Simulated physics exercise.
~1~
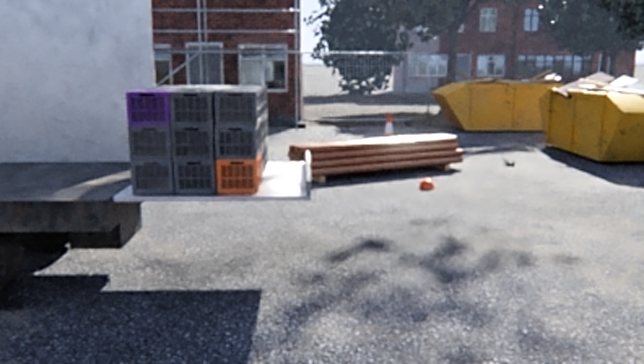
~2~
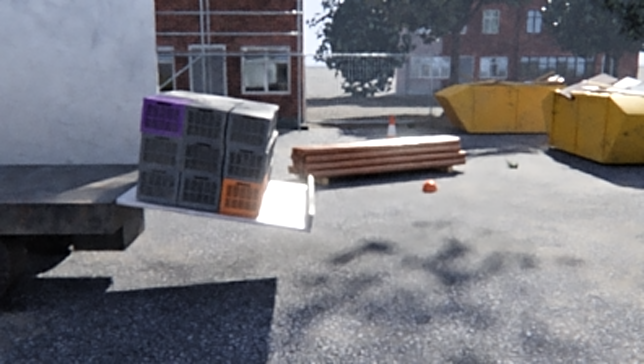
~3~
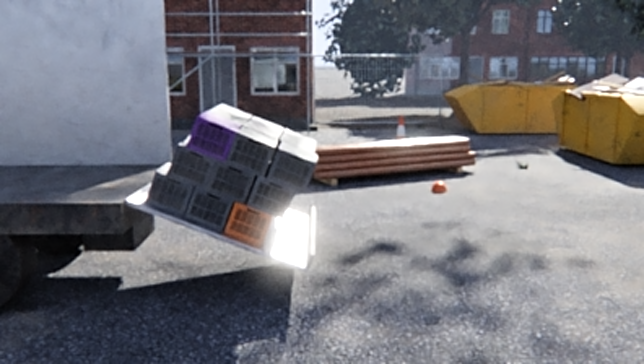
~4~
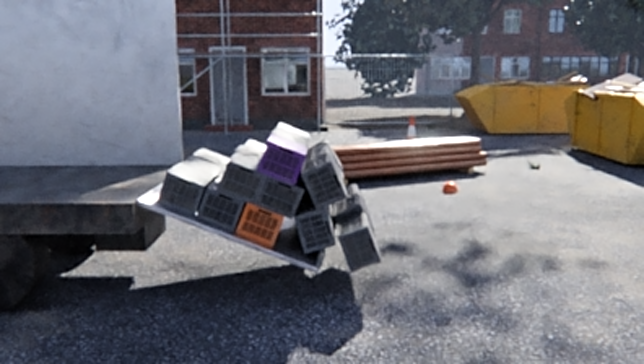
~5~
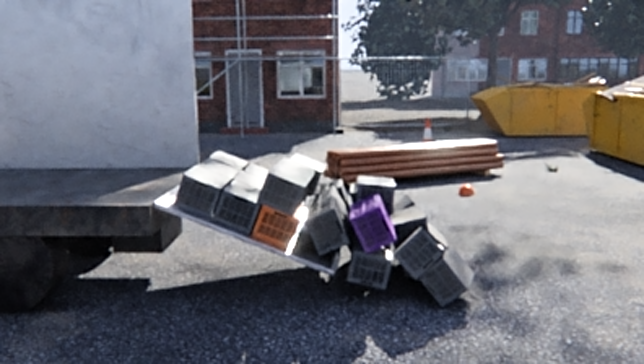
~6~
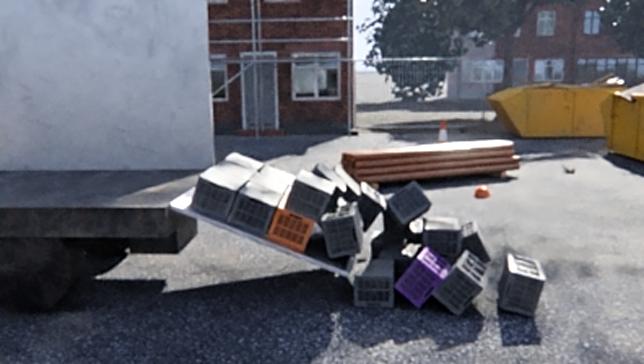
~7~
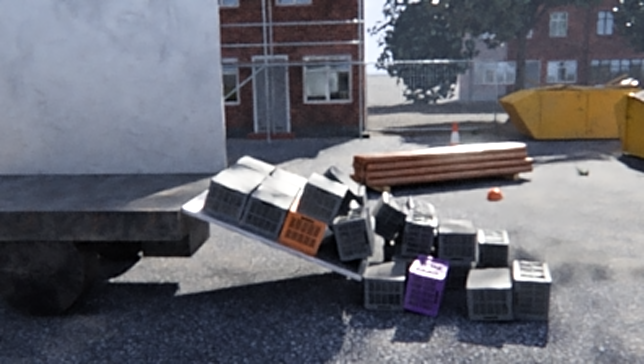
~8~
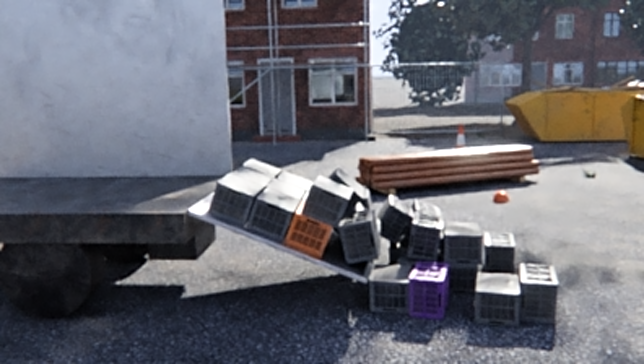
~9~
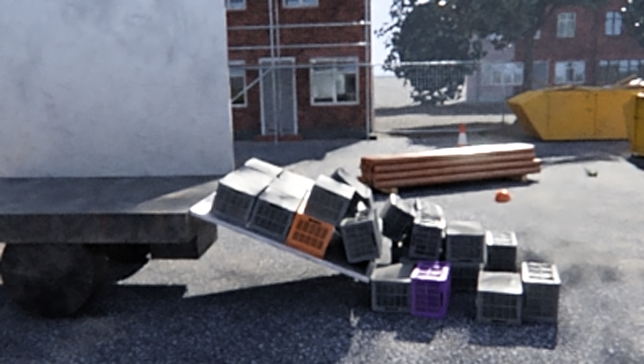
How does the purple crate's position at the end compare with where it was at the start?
At the start the purple crate sits at the top left of the stack on the tail lift. By the end it rests on the ground, just beyond the lowered right edge of the platform.
